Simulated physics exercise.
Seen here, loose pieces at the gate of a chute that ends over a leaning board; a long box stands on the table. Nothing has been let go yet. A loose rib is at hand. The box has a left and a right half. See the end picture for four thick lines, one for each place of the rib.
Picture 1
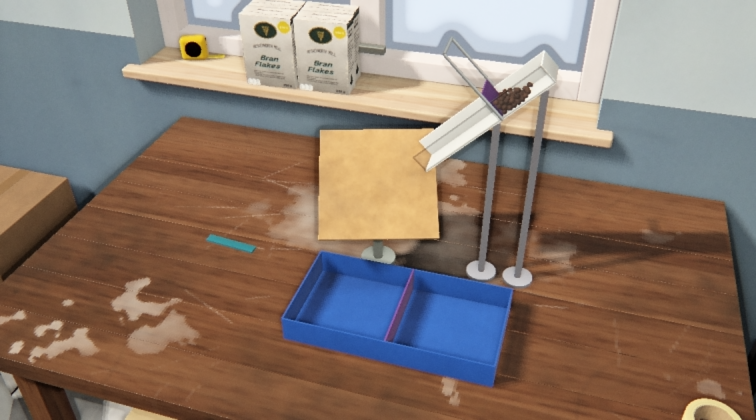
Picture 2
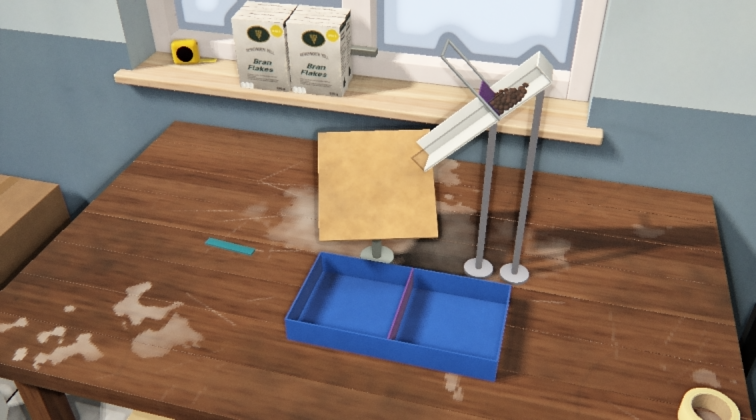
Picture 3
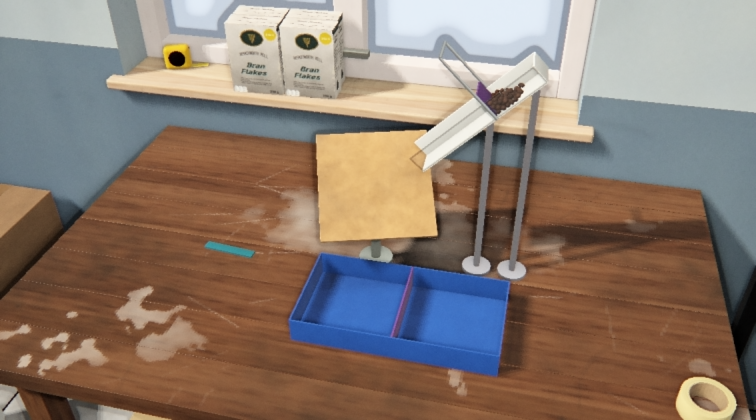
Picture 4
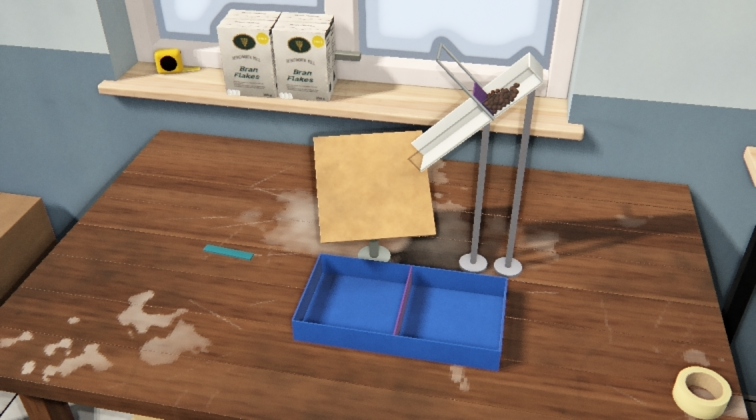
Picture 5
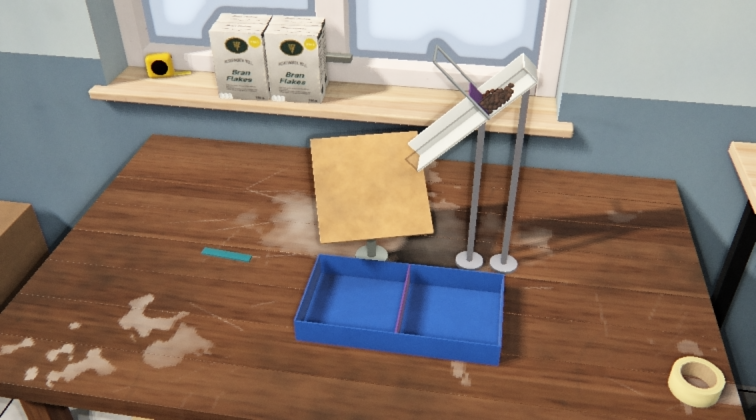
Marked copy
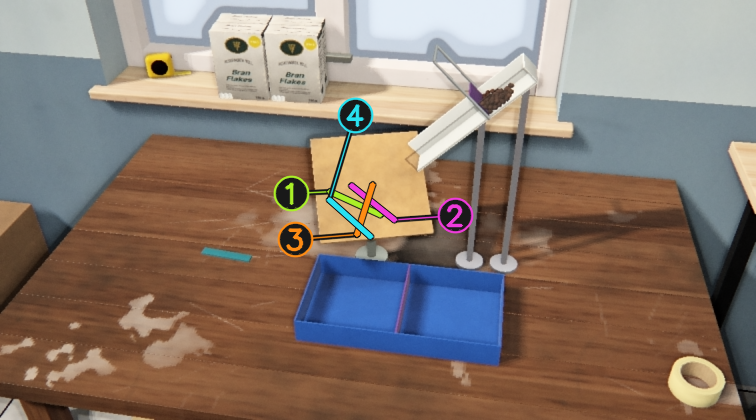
A worn wooden table stands below a bright window in a blue-and-white room, seen from above at an angle. Behind a long blue box split by a reddish divider, a tan board leans on a stand, and a white chute on grey posts slopes down leftward toward it, holding small brown berries behind a purple gate. Nothing on the table moves; only the camera drifts slowly and smoothly.
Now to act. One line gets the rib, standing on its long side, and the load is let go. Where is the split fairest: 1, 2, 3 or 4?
Choose 1.
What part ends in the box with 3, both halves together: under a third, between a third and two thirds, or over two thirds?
Line 3 gives over two thirds.
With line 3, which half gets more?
More lands on the left.
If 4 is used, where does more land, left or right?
More lands on the left.
On the marked copy, line 1 from (329, 191) to (380, 214); line 2 from (351, 185) to (394, 219); line 3 from (372, 184) to (356, 234); line 4 from (329, 199) to (370, 236).
For line 1, of what is caught, close to two thirds in the left half, close to a third in the right.
For line 2, of what is caught, a small share in the left half, all but a few in the right.
For line 3, of what is caught, all but a few in the left half, a small share in the right.
For line 4, of what is caught, the bulk in the left half, a small share in the right.
